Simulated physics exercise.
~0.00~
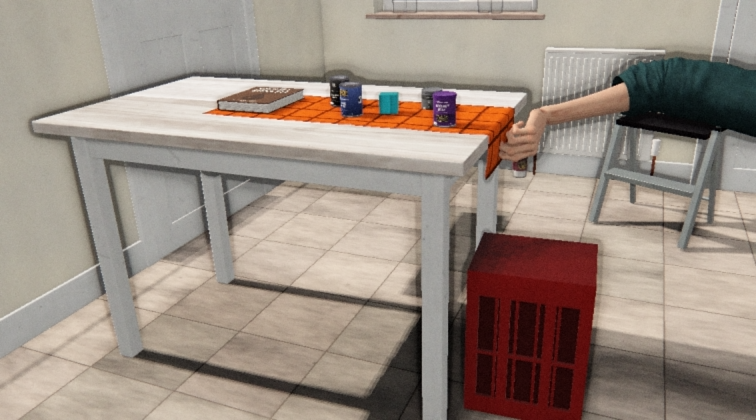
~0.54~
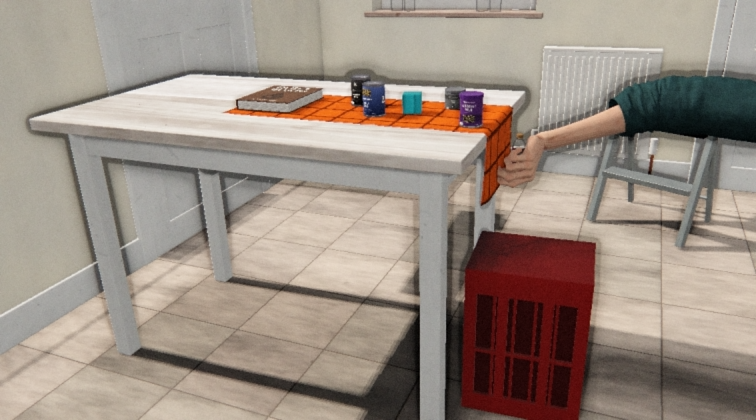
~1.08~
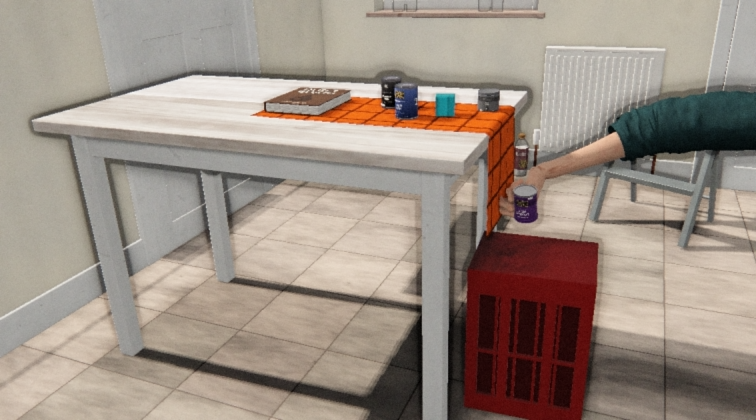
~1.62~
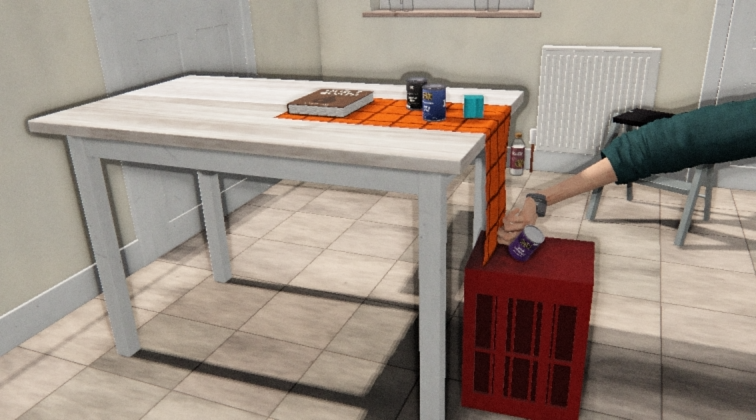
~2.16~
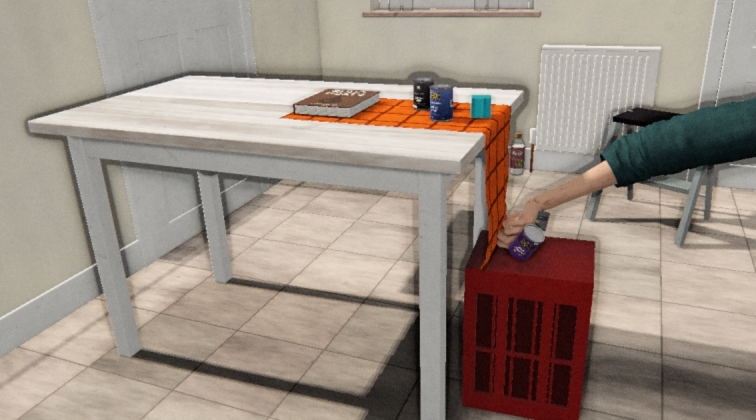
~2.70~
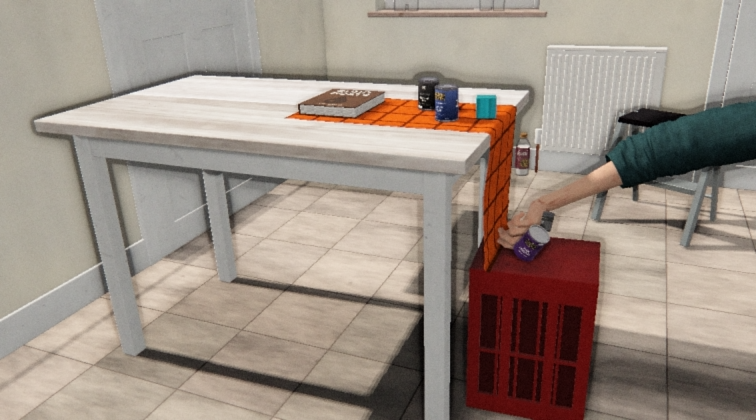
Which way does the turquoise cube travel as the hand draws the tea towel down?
The turquoise cube moves to the right, carried along on the towel towards the table's edge.
In a pale kitchen with a tiled floor, a whitewashed table is seen from the side and slightly above, with a red crate standing below its right end. On the table an orange tea towel carries a book, dark and blue cans, a turquoise cube, a small grey pot and a purple can. A hand in a green sleeve draws the towel's end down over the right edge, and everything on it slides right. The purple can drops off first, then the grey pot follows. The hem reaches the crate, where both fallen things rest by the hand, while the rest stay on the table.
